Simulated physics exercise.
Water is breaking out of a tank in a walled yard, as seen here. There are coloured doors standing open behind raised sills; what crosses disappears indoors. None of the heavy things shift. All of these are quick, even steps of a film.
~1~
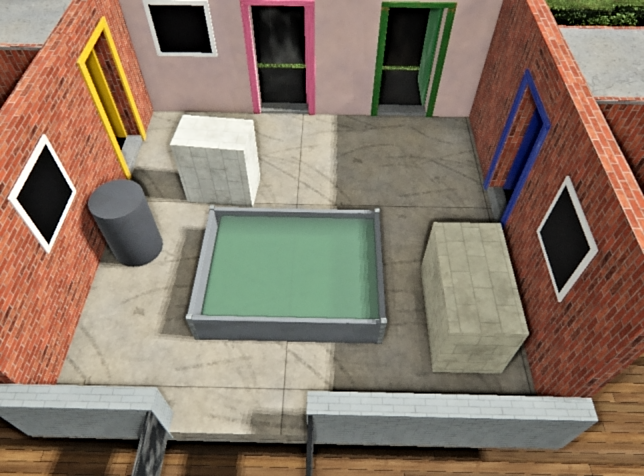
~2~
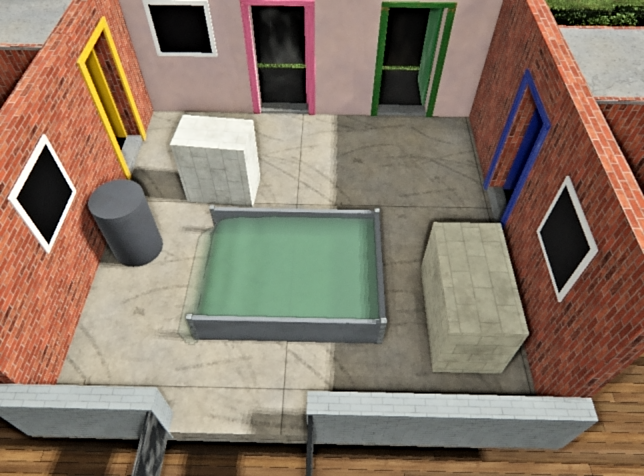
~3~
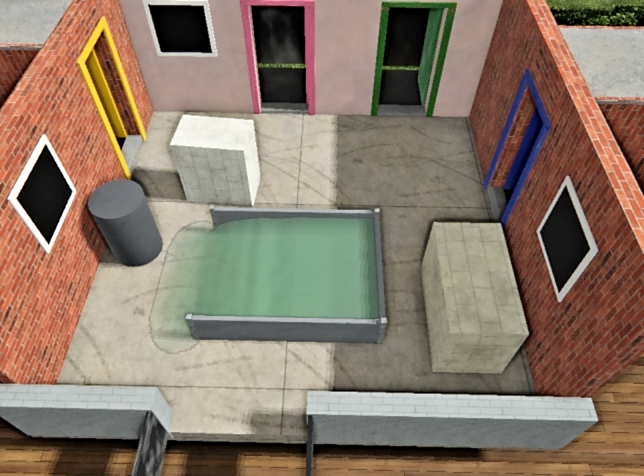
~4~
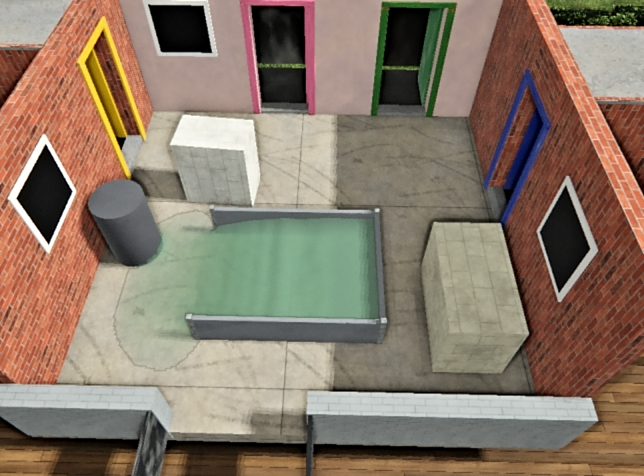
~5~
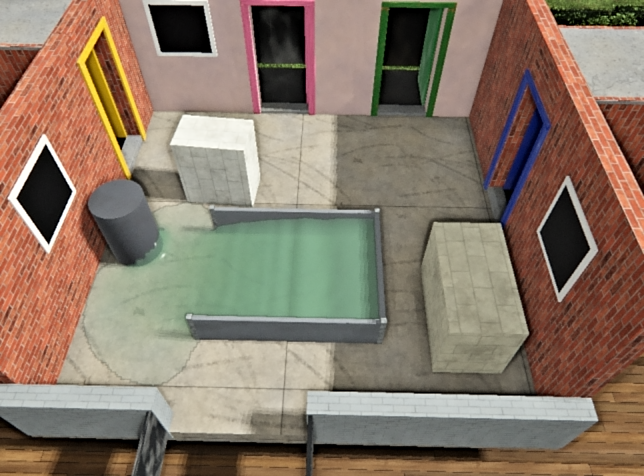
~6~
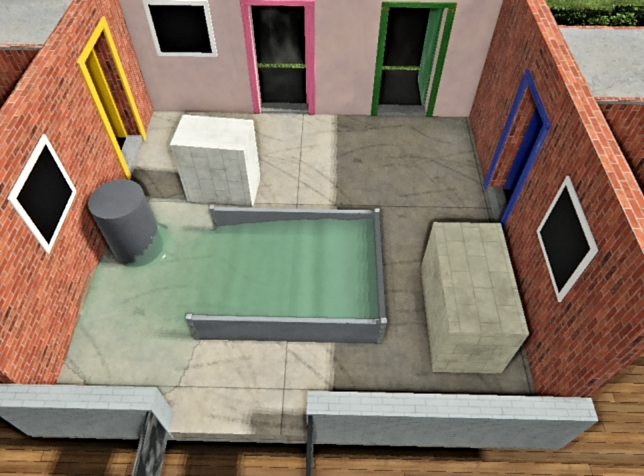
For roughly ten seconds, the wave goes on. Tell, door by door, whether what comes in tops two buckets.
In turn, the blue door keeps to two buckets or fewer; the yellow door keeps to two buckets or fewer; the green door keeps to two buckets or fewer; the pink door keeps to two buckets or fewer.
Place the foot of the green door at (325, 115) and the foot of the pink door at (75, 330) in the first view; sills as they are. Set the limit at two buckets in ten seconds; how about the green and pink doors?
I'd say green door falls short, while pink door overflows.
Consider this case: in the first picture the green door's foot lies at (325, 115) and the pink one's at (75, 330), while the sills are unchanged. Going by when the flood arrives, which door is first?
Result: The pink-painted one.
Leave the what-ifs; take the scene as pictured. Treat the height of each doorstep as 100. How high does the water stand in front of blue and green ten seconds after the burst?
About 70 and 120 per cent.
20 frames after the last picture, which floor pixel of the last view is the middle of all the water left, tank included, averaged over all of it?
The centre of mass sits at about (195, 276).
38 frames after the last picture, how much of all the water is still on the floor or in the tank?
Estimate: Close to 94 %.
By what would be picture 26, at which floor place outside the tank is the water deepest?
Deepest spot: Near (49, 408).
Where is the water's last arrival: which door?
I'd go with the one in blue.
A moment on, water covers 20 % of the floor; the blue door not reached, the yellow door not reached, the green door not reached, the pink door not reached.
Next, water covers 30 % of the floor; the blue door not reached, the yellow door wet at the sill, nothing in, the green door not reached, the pink door not reached.
Then, water covers 45 % of the floor; the blue door not reached, the yellow door wet at the sill, nothing in, the green door not reached, the pink door wet at the sill, nothing in.
Later, water covers 90 % of the floor; the blue door not reached, the yellow door wet at the sill, nothing in, the green door wet at the sill, nothing in, the pink door wet at the sill, nothing in.
In the end, water covers 95 % of the floor; the blue door wet at the sill, nothing in, the yellow door wet at the sill, nothing in, the green door under two buckets in, the pink door wet at the sill, nothing in.
